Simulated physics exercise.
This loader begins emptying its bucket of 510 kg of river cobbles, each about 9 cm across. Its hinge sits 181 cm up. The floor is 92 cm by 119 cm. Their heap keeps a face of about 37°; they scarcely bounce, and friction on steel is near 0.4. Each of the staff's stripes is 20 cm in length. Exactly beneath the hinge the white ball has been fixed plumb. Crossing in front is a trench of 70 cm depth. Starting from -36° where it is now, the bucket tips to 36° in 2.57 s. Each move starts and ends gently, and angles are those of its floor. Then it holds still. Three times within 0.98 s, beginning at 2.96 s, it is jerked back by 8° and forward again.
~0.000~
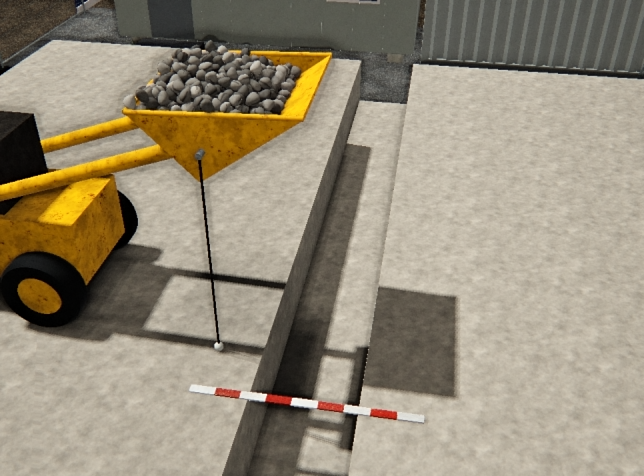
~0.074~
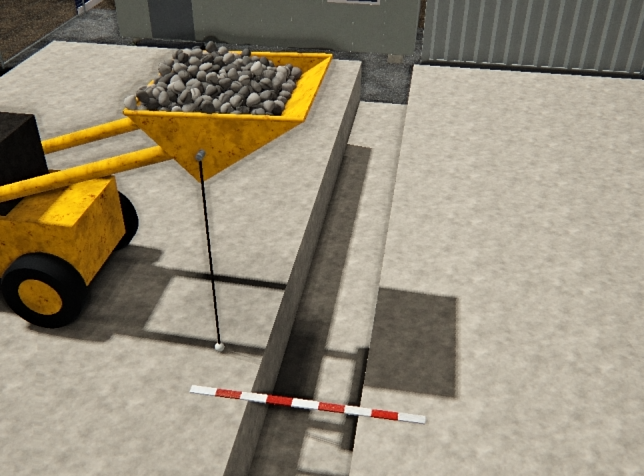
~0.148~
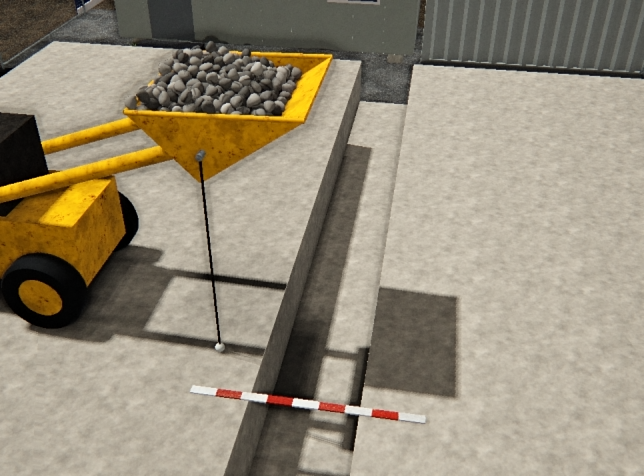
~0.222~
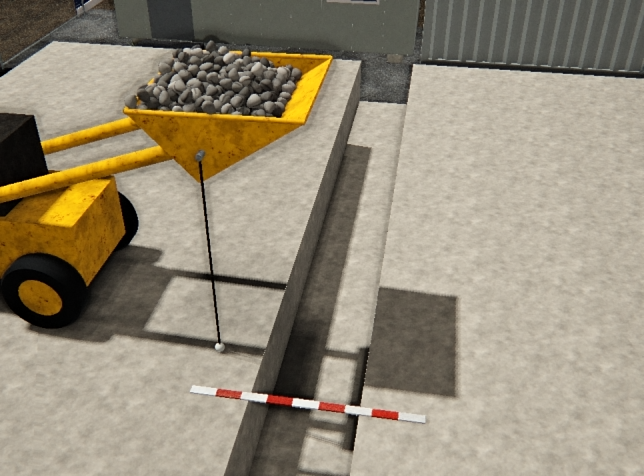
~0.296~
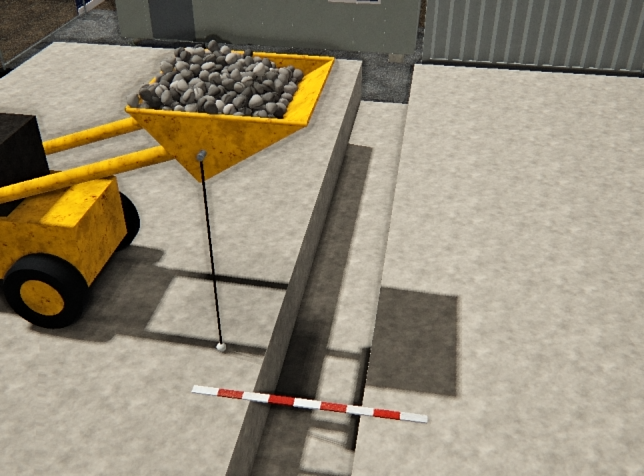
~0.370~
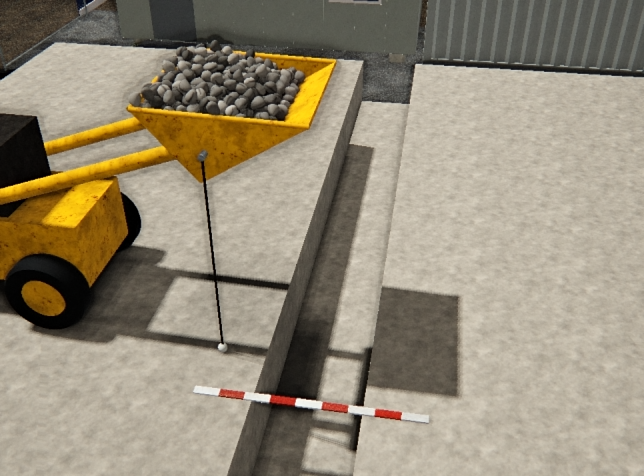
The video shows a yellow loader on pale paving holding a raised bucket heaped with grey stones beside a narrow trench, with a red-and-white staff lying across it. The bucket tilts very slightly, and the stones barely shift.
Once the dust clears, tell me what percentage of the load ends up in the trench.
I would put it at 70 %.
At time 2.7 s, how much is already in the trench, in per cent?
Close to 70 per cent has got there by then.
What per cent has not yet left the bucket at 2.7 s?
About 15 per cent.
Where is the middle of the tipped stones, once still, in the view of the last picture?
Centre estimate: Around (357, 361).
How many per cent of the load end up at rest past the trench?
Something like 30 in a hundred.
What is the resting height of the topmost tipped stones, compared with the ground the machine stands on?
Around 16 cm above it, I'd say.
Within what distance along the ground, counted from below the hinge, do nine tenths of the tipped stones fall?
About 170 cm.
After 1.9 s the floor is at 25°; 90 % in the bucket, 10 % in the trench; the foremost stones are at (345, 214).
After 2.7 s the floor is at 36°; 14 % in the bucket, 71 % in the trench, 16 % past the trench; the foremost stones are at (443, 307).
After 4.4 s the floor is at 36°; 0 % in the bucket, 72 % in the trench, 28 % past the trench; the foremost stones are at (563, 317).
After 7.1 s the floor is at 36°; 0 % in the bucket, 72 % in the trench, 28 % past the trench; the foremost stones are at (564, 317).
